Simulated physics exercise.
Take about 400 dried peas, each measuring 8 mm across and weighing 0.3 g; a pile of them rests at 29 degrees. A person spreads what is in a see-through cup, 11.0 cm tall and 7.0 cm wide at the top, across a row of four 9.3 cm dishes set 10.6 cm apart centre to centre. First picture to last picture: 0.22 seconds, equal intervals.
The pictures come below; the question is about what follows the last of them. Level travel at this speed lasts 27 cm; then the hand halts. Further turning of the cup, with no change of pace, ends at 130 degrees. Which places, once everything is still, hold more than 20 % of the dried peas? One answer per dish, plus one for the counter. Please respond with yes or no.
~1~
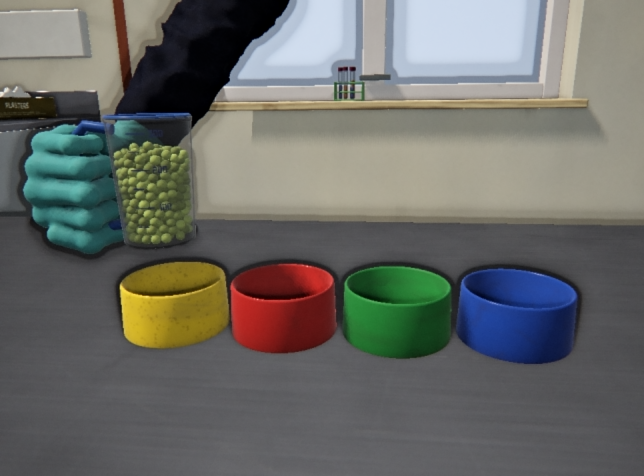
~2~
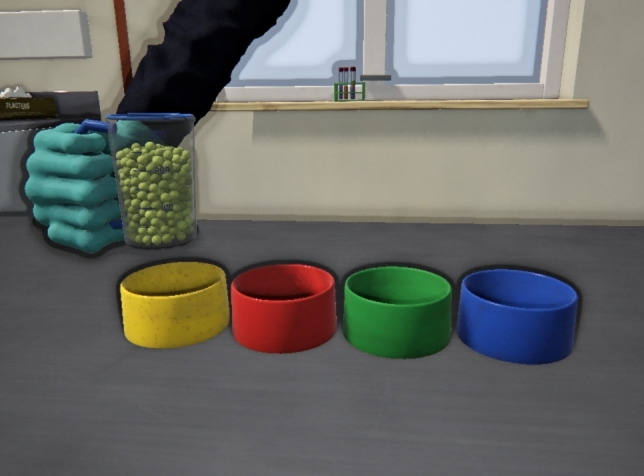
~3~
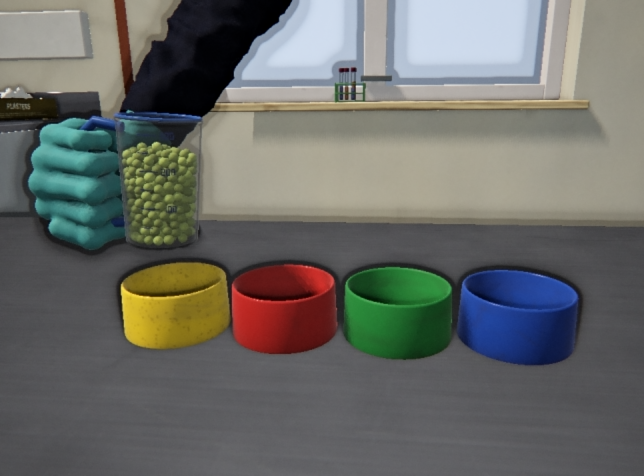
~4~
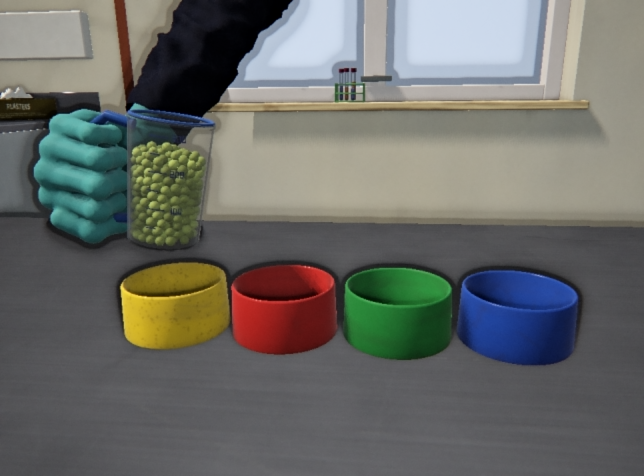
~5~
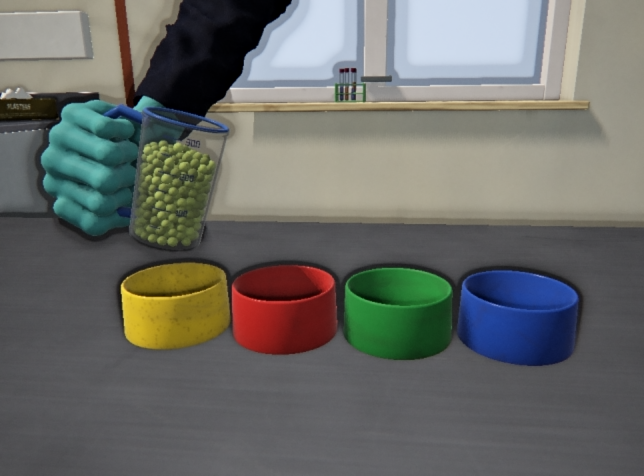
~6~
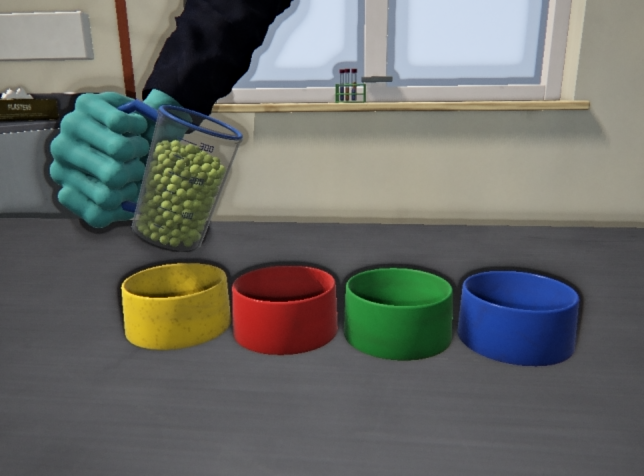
Red dish no, blue dish no, green dish yes, yellow dish no, counter no.
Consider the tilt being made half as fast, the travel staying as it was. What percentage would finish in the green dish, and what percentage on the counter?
The green dish would get 0 and the counter 0.
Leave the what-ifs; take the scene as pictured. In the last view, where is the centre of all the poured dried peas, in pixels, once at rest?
Est. centre at rest: (408, 310) px.
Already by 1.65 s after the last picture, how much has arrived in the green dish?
Around 90 in a hundred by then.
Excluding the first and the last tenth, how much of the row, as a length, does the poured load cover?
I'd put it near 6 cm.
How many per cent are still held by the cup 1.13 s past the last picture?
0 %.
Then, 0.67 s after the last picture, tilt 119 degrees; cup holds 85 %, green 15 %.
Then, 1.13 s after the last picture, tilt 130 degrees; cup holds 0 %, green 90 %.
Then, 1.65 s after the last picture, tilt 130 degrees; cup holds 0 %, green 90 %.
In the end, red 0 %, blue 0 %, green 90 %, yellow 0 %, counter 10 %.
